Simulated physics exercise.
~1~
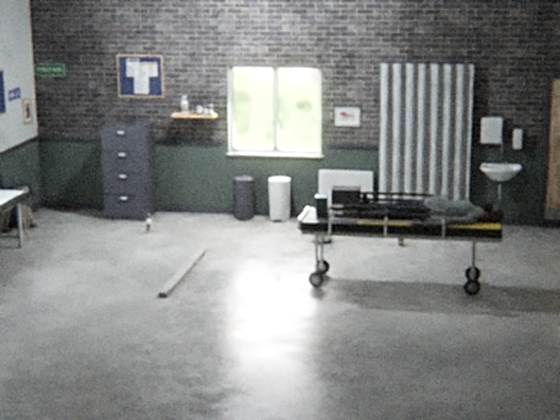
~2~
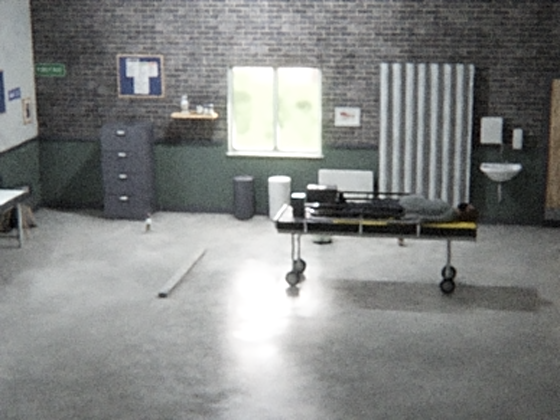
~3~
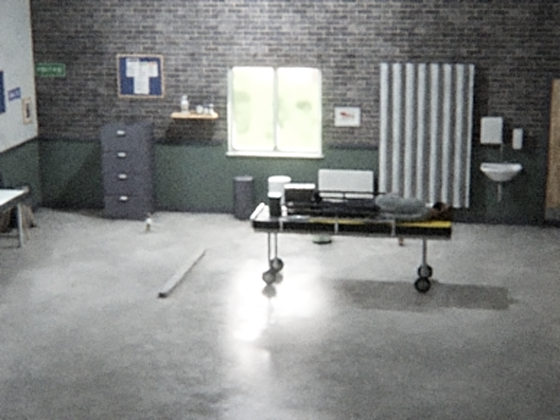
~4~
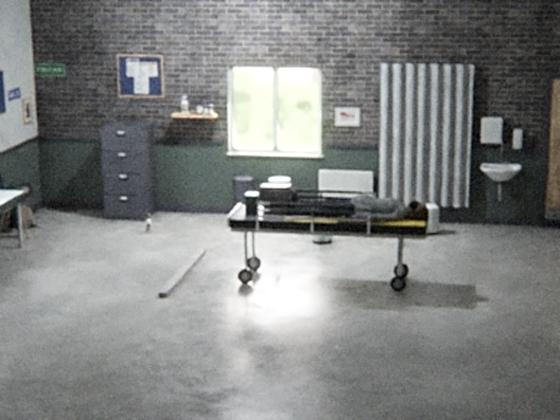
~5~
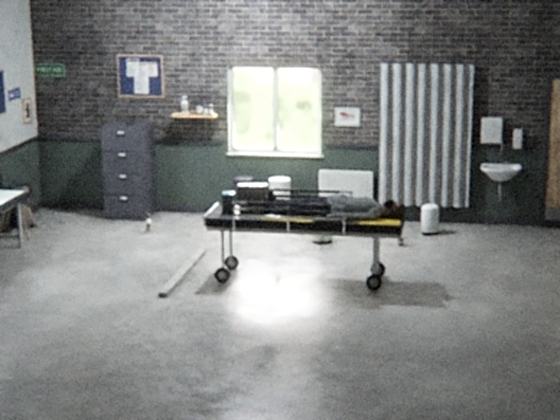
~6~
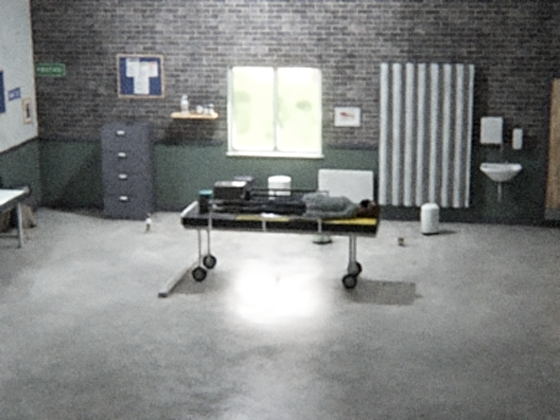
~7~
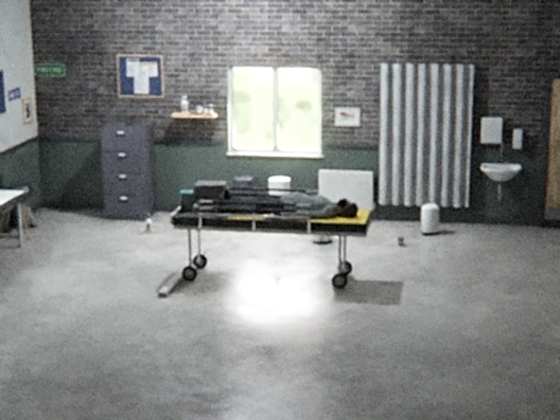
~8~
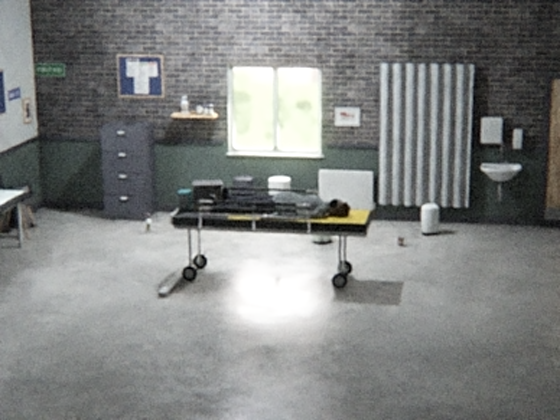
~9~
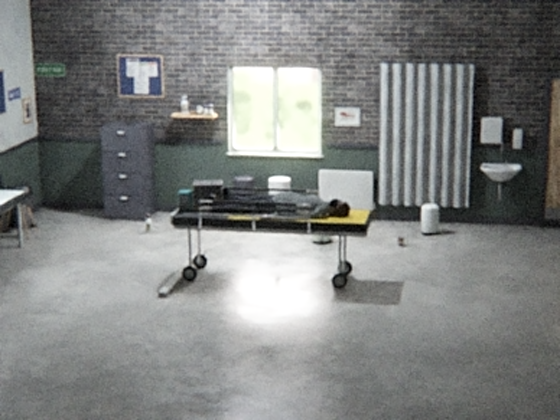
Trolley carrying a limp person and several items rolling left across a grey room, then stopping with everything still aboard.
